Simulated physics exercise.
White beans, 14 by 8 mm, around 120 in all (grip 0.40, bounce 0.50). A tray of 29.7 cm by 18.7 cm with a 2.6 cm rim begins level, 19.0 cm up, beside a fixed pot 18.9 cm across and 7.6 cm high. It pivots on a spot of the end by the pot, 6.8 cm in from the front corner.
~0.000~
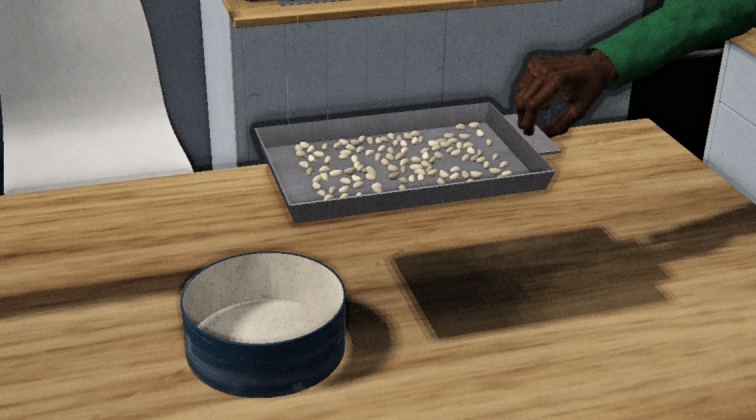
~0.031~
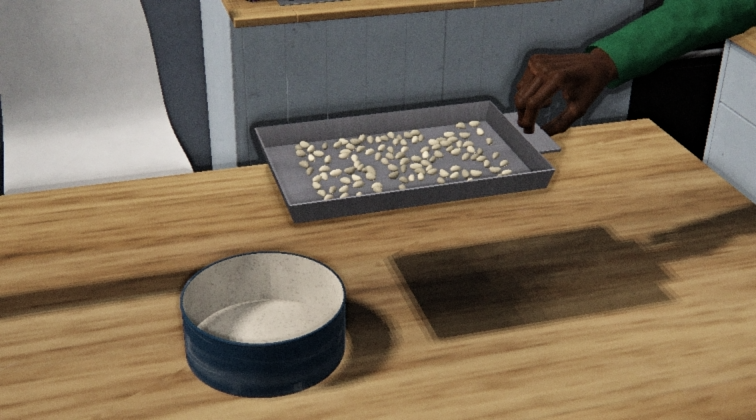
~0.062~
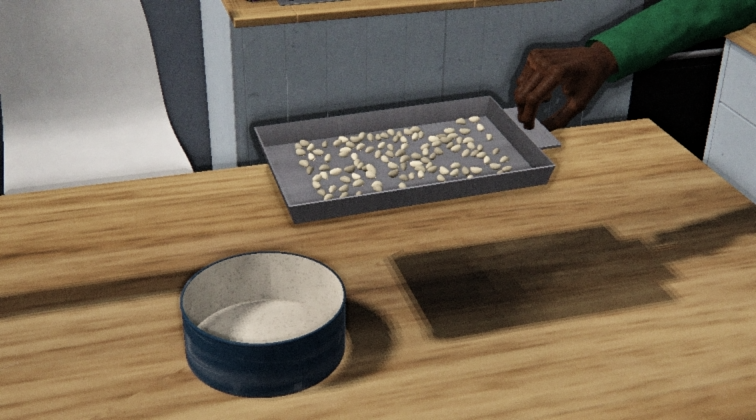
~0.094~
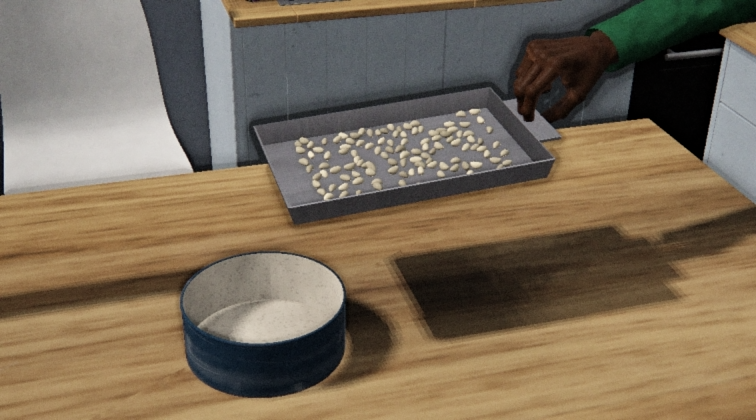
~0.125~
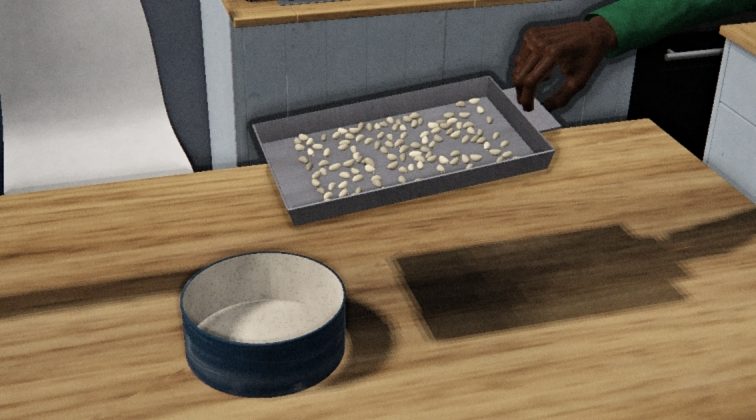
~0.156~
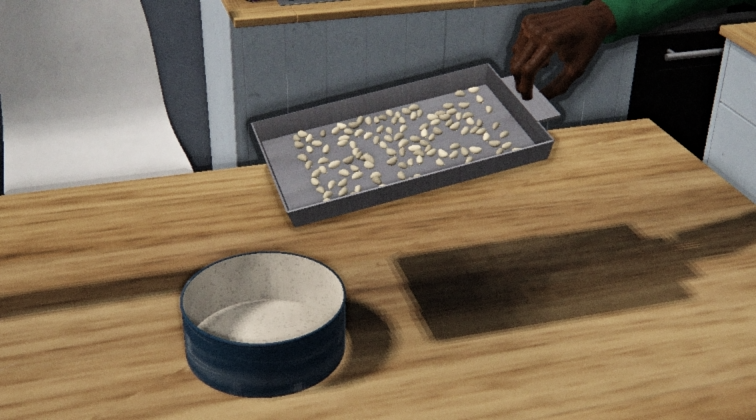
A shallow grey tray scattered with white beans sits above a wooden table in a kitchen, seen from slightly above by a still camera. A dark hand in a green sleeve is at the tray's right end, and a dark blue pot with a pale speckled inside stands at the front left. The tray's right end rises slightly with the hand, slanting it down toward the left, while the beans keep their spread.
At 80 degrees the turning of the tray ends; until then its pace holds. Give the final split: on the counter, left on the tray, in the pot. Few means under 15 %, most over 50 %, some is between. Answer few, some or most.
Counter: Few, tray: Some, pot: Most.
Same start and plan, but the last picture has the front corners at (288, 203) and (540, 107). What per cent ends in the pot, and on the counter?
Pot 25, counter 40.
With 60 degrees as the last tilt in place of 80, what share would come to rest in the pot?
Then about 30 per cent.
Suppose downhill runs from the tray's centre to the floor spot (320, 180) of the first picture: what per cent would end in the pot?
About 45 per cent.
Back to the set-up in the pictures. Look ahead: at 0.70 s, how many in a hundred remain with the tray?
Roughly 95 per cent.
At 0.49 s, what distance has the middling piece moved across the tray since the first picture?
Some 6 cm.
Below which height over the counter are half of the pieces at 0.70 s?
Some 20 cm.
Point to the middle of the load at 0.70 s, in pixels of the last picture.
At about (292, 204).
Then, at 0.49 s, tilt 45 degrees; the tray holds 100 %, the pot 0 %.
After 0.70 s, tilt 67 degrees; the tray holds 95 %, the pot 0 %.
After 1.04 s, tilt 80 degrees; the tray holds 40 %, the pot 45 %.
In the end, at 2.2 s, counter 0 %, tray 30 %, pot 70 %.
